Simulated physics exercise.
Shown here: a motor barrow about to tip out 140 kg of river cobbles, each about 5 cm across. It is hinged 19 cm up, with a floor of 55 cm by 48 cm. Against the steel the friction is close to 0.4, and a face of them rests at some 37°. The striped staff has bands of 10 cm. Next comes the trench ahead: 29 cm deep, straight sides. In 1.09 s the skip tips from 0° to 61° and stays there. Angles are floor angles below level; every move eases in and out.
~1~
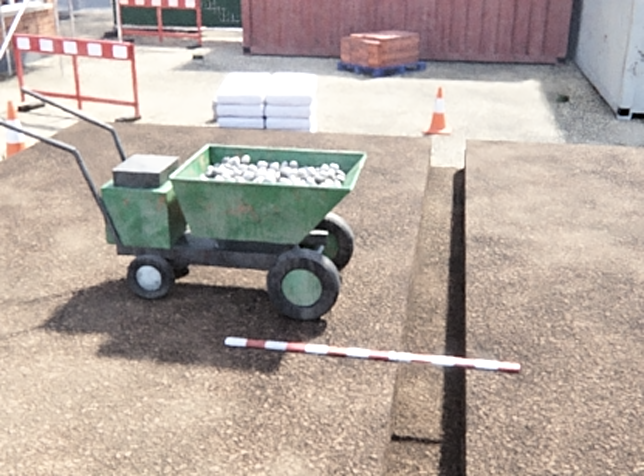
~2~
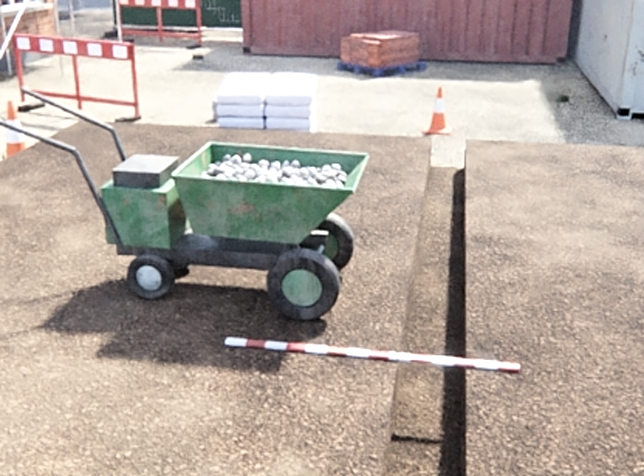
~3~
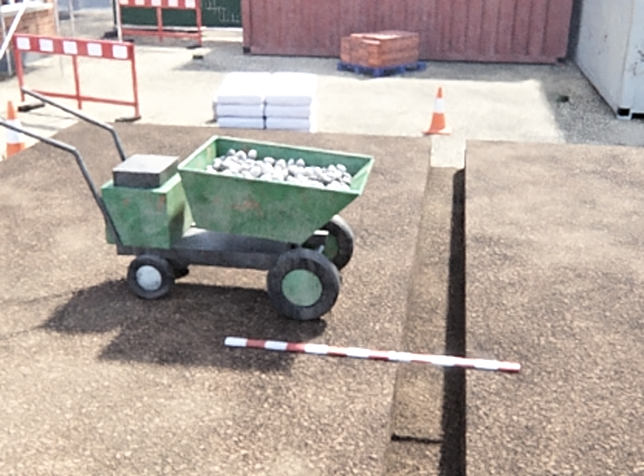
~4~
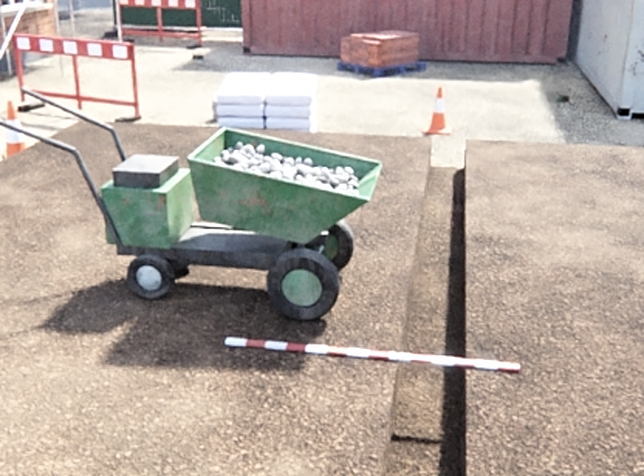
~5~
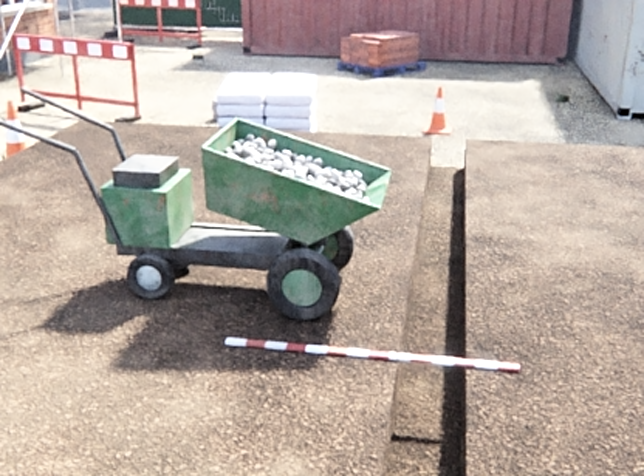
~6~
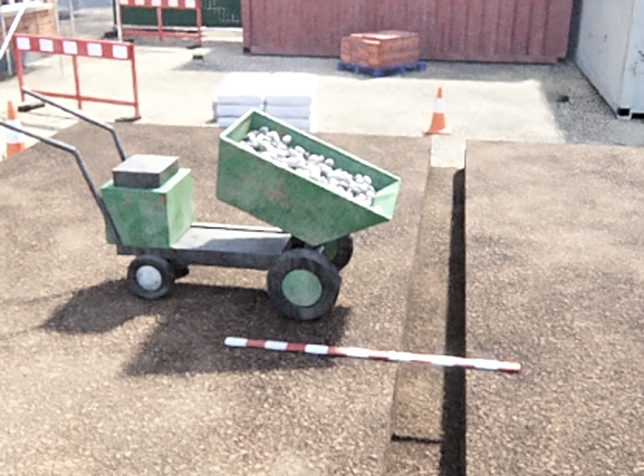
In a fenced yard with a narrow trench, a green motor barrow loaded with grey cobbles stands still while its skip tilts gradually, the rear rising and the front lip leaning down to the right.
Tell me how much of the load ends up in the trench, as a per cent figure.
Some 67 per cent ends up in the trench.
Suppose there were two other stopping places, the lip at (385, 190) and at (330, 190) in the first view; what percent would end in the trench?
First place: Near 35%; second place: Near 80%.
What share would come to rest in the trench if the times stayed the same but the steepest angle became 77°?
Then about 80 per cent.
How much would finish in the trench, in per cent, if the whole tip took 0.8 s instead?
Around 60 per cent would end in the trench.
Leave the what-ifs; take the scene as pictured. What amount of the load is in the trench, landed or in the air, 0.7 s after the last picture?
Some 15 per cent of the load by that point.
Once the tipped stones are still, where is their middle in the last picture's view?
The middle should be near (444, 334).
Then, 0.4 s after the last picture the floor is at 52°, 100 % in the skip; the foremost stones are at (407, 240).
Then, 0.7 s after the last picture the floor is at 61°, 86 % in the skip, 13 % in the trench, 1 % past the trench; the foremost stones are at (471, 293).
Then, 1.1 s after the last picture the floor is at 61°, 55 % in the skip, 28 % in the trench, 17 % past the trench; the foremost stones are at (554, 311).
Then, 3.0 s after the last picture the floor is at 61°, 14 % in the skip, 67 % in the trench, 19 % past the trench; the foremost stones are at (642, 329).
